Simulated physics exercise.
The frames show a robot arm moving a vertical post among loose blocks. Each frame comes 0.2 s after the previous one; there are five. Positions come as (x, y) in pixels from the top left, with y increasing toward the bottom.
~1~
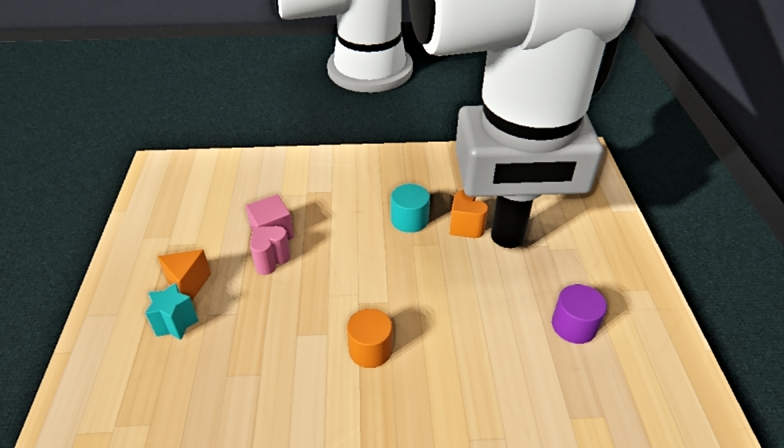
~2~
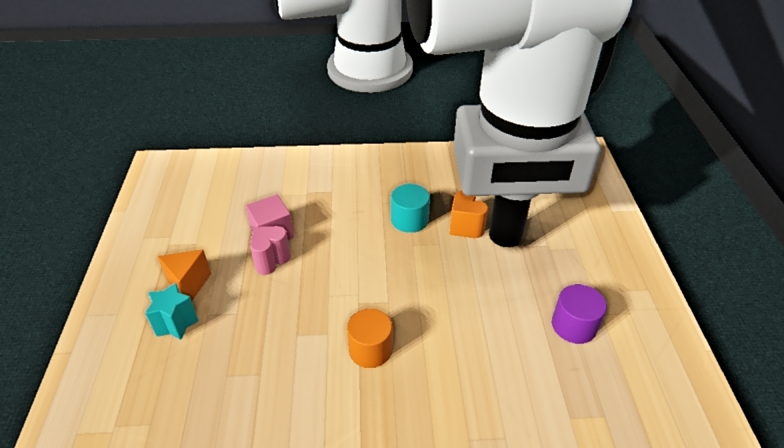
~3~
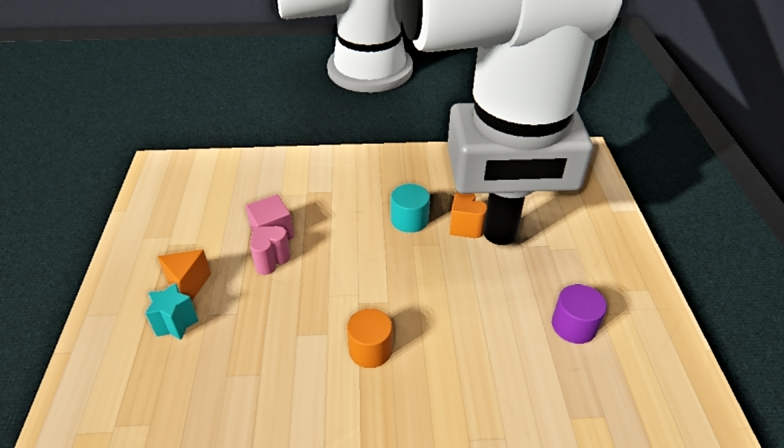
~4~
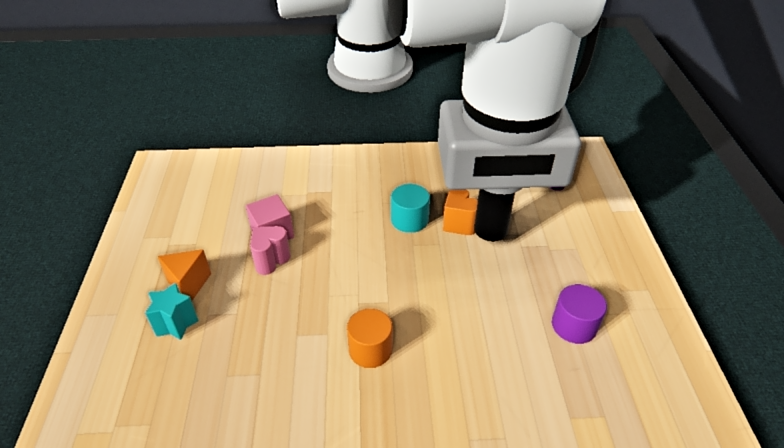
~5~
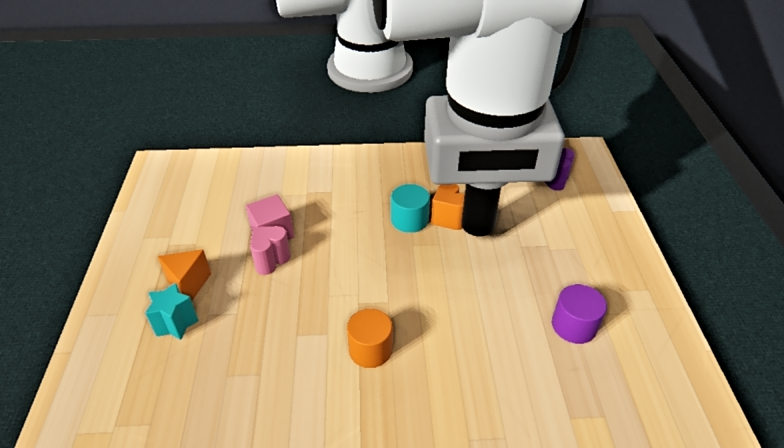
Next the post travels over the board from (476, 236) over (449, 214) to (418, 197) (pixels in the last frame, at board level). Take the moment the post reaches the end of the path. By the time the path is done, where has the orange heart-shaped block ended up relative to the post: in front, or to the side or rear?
The orange heart-shaped block stays in front.
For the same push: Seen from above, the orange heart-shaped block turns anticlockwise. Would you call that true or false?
The statement is correct.
Halfway along, post at (450, 203); turquoise disc at (390, 192); orange heart-shaped block at (420, 176), turned 20° anticlockwise.
At the end, post at (418, 186); turquoise disc at (385, 191); orange heart-shaped block at (388, 163), turned 35° anticlockwise.
